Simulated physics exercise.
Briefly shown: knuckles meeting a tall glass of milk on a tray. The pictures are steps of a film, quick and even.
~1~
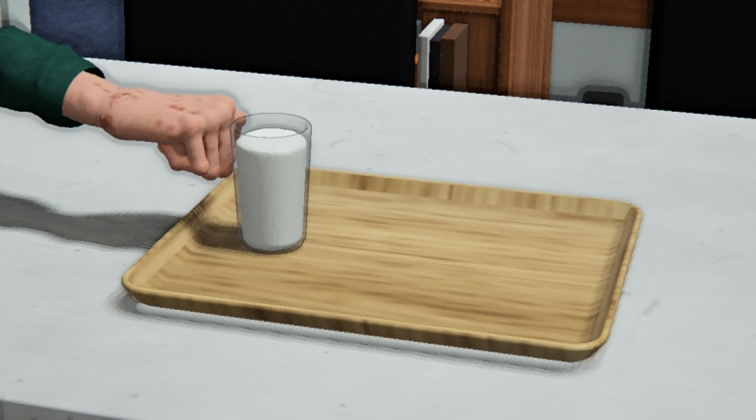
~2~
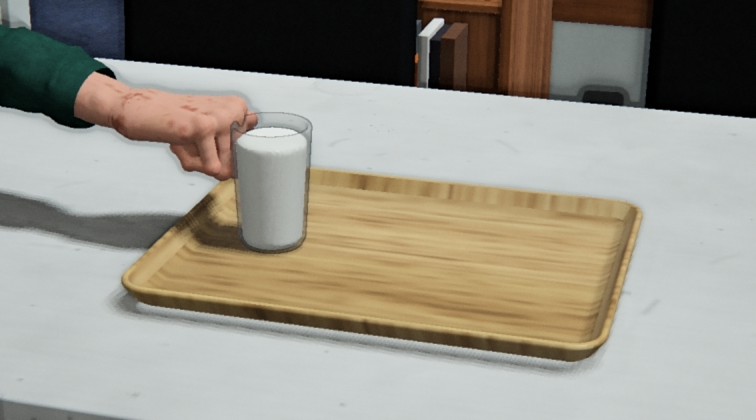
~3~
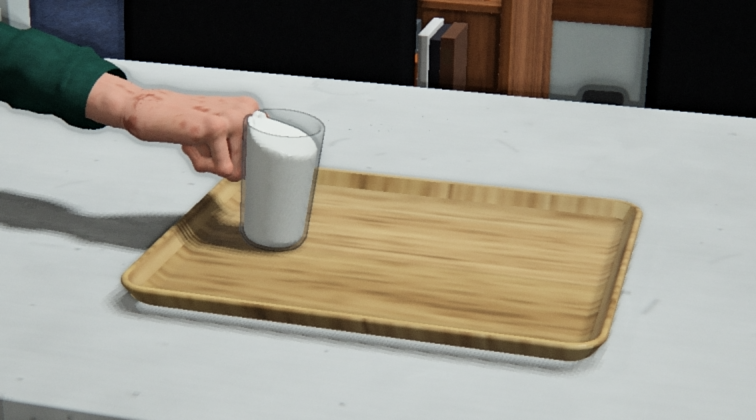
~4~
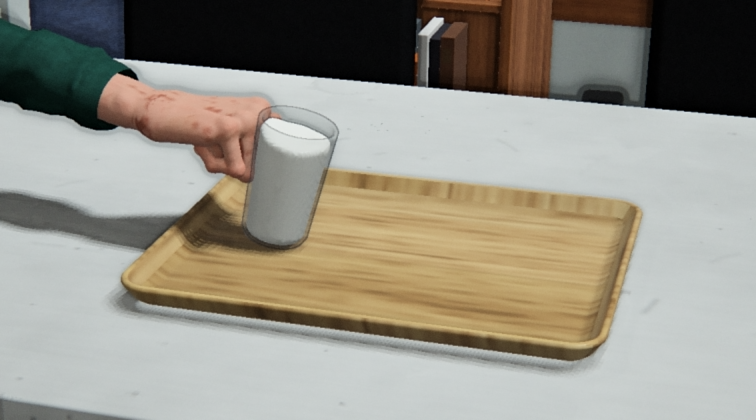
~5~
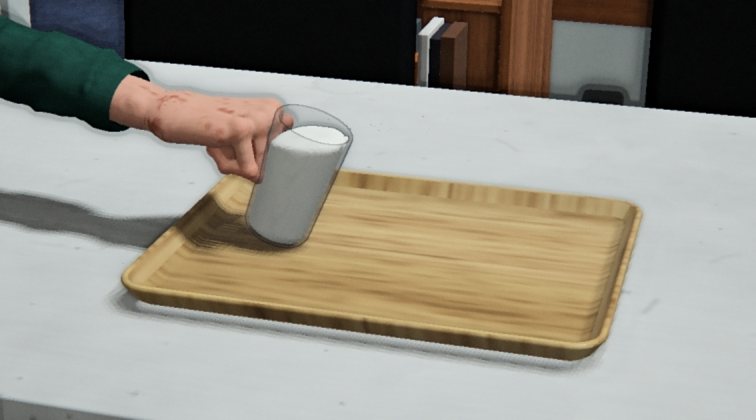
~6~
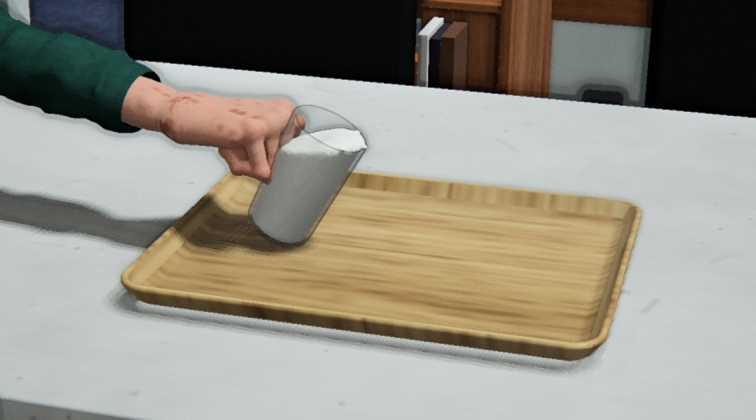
A hand in a green sleeve pressed its knuckles against a tall glass of milk on a wooden tray, tilting it steadily to the right as the milk shifted inside and reached the rim.
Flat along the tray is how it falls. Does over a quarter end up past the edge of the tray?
Yes.
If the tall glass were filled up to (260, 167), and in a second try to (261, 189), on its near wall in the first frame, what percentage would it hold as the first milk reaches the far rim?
About 60 % for the first fill, about 50 % for the second.
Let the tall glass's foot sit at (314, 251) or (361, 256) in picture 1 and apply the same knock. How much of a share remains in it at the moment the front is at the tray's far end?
Lab note - try 1 about 65 %, try 2 about 75 %.
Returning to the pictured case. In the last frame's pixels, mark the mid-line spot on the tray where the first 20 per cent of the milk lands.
Impact centre, mid-line: Approx. (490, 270).
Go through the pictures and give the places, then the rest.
It leans 0°; its right rim is at (307, 131); the milk meets the walls at (240, 135) and (306, 142); the tray's far rim is at (624, 271); the tray is clear ahead, in the first frame.
It leans 0°; its right rim is at (308, 131); the milk meets the walls at (241, 134) and (307, 141), in the second frame.
It leans 6°; its right rim is at (321, 133); the milk meets the walls at (252, 114) and (317, 147), in the third frame.
It leans 13°; its right rim is at (334, 137); the milk meets the walls at (266, 120) and (330, 143), in the fourth frame.
It leans 20°; its right rim is at (349, 143); the milk meets the walls at (274, 139) and (348, 138), in the fifth frame.
It leans 27°; its right rim is at (362, 151); the milk meets the walls at (277, 154) and (366, 139); 1 per cent is over the edge, in the sixth frame.
A moment on, the tall glass is falling and 97 per cent is in the glass, 2 on the tray and 1 above or beyond its rim.
Next, the tall glass lies on its side and 67 per cent is in the glass, 27 on the tray and 6 above or beyond its rim.
Then the tall glass lies on its side and 37 per cent is in the glass, 47 on the tray and 16 above or beyond its rim.
Later the tall glass lies on its side and 19 per cent is in the glass, 42 on the tray and 39 above or beyond its rim.
In the end 62 per cent is held by tray and glass, 38 is off the tray.
